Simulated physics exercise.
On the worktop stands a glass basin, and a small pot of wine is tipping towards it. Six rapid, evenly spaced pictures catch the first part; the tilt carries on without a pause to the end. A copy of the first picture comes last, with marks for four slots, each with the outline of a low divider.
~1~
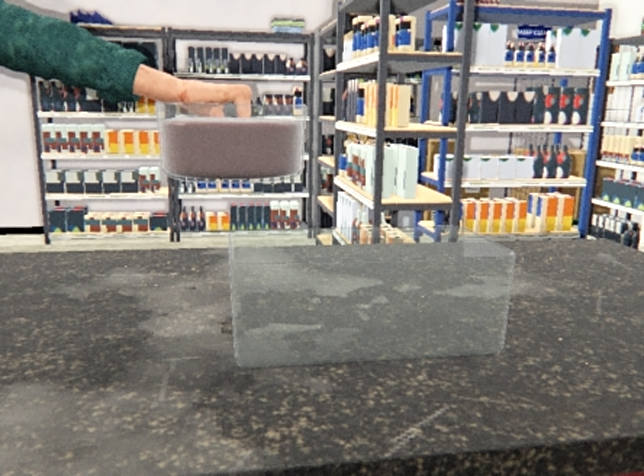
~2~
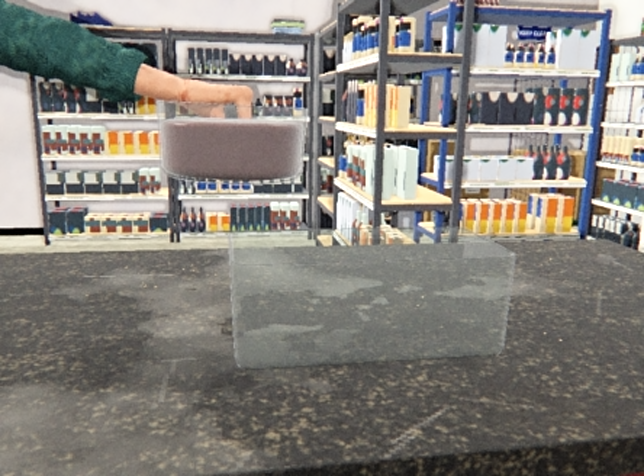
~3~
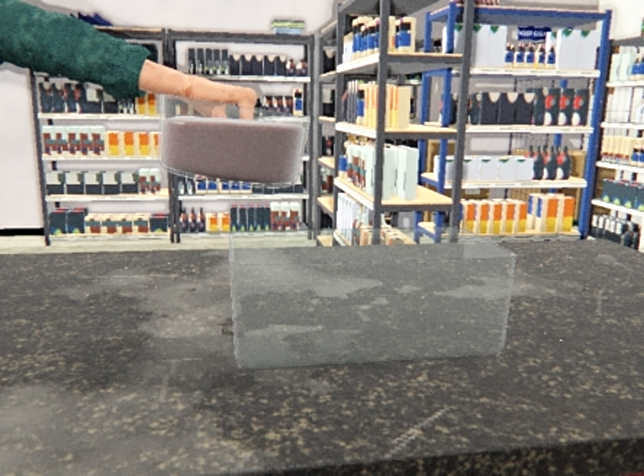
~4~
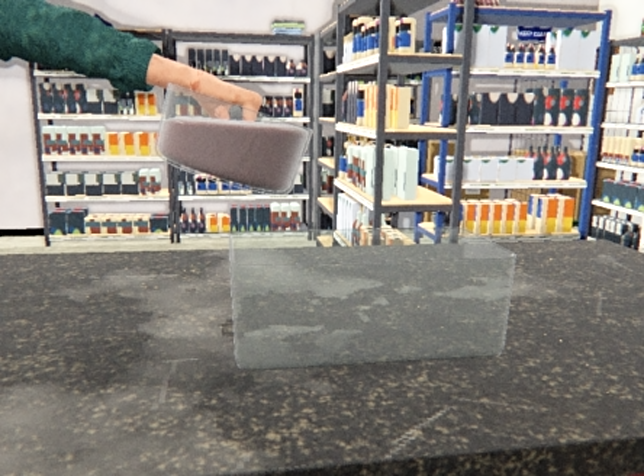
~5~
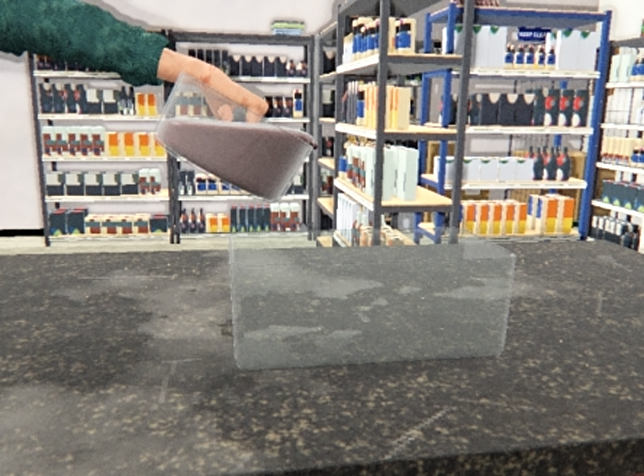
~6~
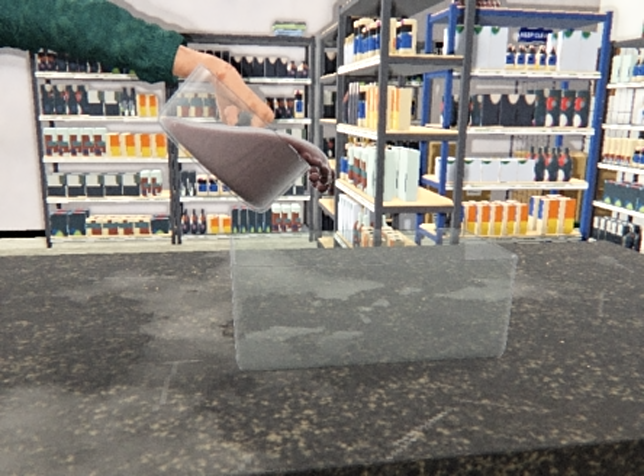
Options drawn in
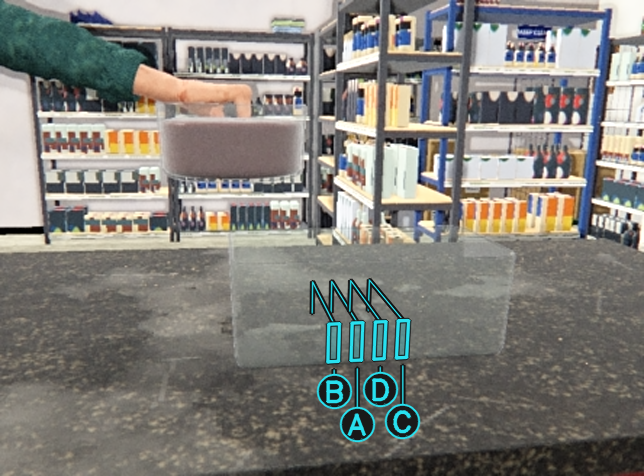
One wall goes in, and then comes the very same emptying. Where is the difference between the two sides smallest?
A beats the others.
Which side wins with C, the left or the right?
More ends on the left.
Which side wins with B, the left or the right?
The right side.
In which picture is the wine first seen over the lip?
Picture 5.
On the marked copy, A at (357, 368); B at (334, 369); C at (402, 365); D at (380, 367).
For slot A, about 49 % ends left of the wall and 50 % right of it.
For slot B, about 30 % ends left of the wall and 69 % right of it.
For slot C, about 86 % ends left of the wall and 12 % right of it; 3 % is lost outside.
For slot D, about 70 % ends left of the wall and 26 % right of it; 4 % is lost outside.
